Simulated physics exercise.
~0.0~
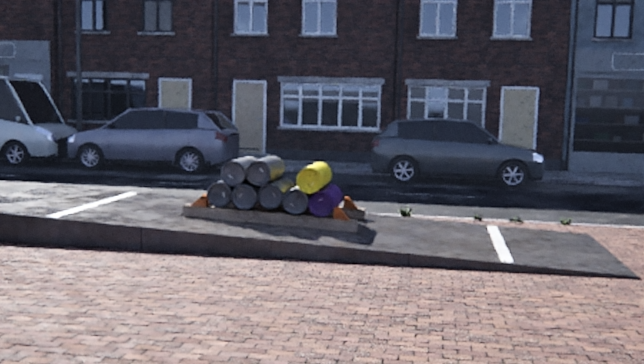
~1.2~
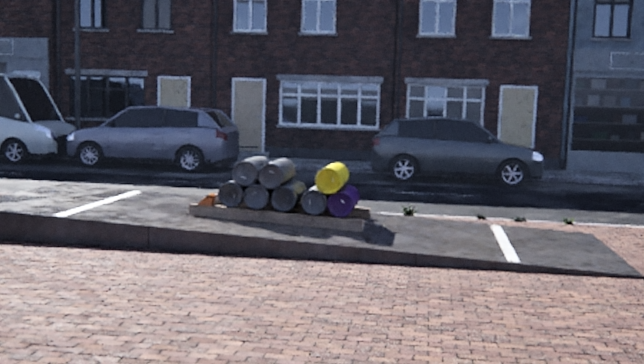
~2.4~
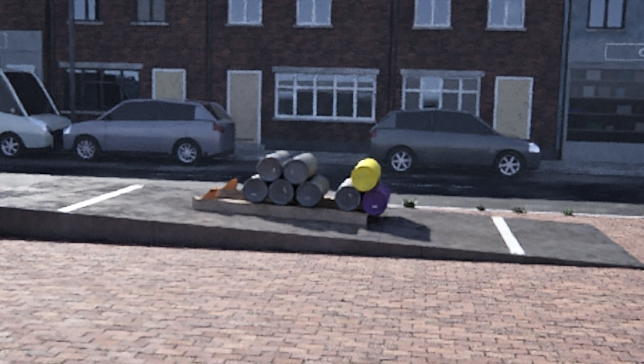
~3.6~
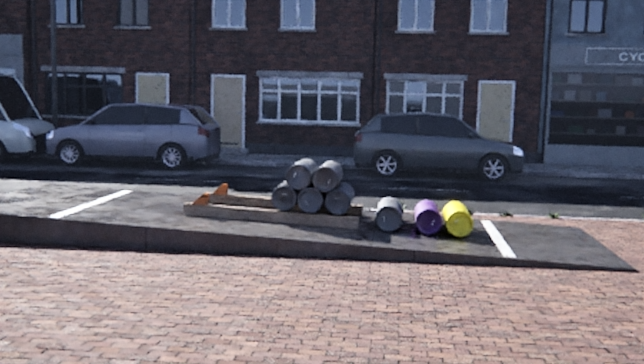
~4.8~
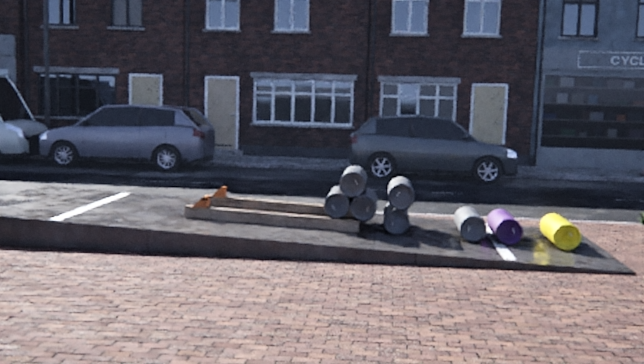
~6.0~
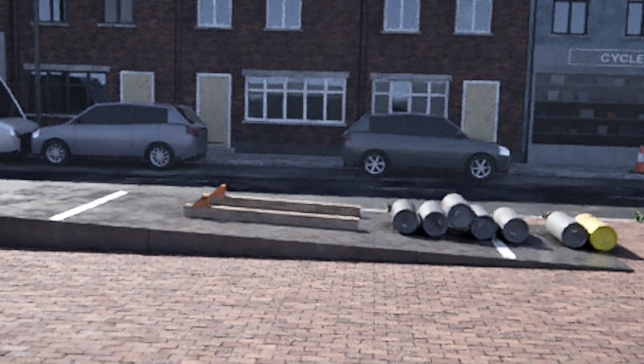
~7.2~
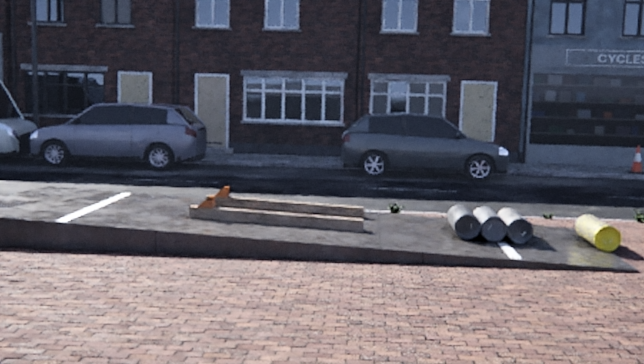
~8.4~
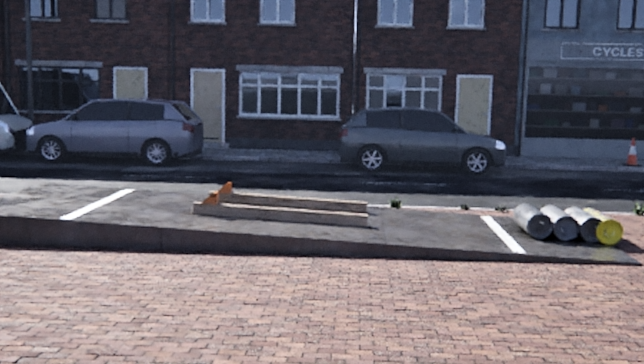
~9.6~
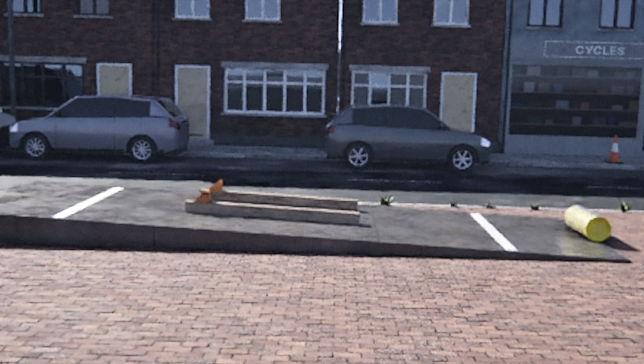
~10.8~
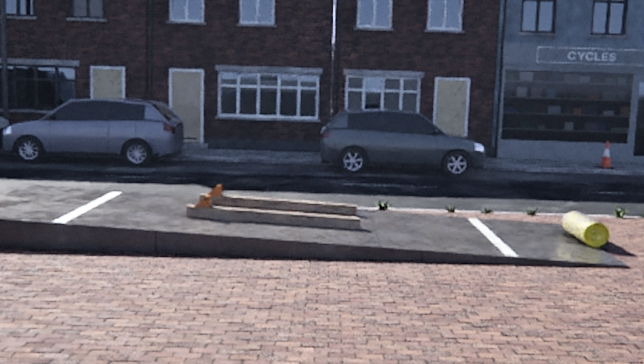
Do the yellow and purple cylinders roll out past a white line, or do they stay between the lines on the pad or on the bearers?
Both roll out past the white line on the right. Yellow comes to rest just beyond it, while purple crosses it too and is later out of view.
A stack of grey cylinders, with one yellow and one purple at its right side, rests on wooden bearers on a sloping concrete pad, seen from across brick paving with parked cars and brick houses behind. The orange chock on the right disappears, and the stack starts rolling right while the left chock stays put. Purple drops off the bearers, yellow comes down beside it, and both roll over the right white line. The grey cylinders follow, leaving the bearers empty. Finally, only yellow remains in view, lying still beyond that line near the pad's right end.
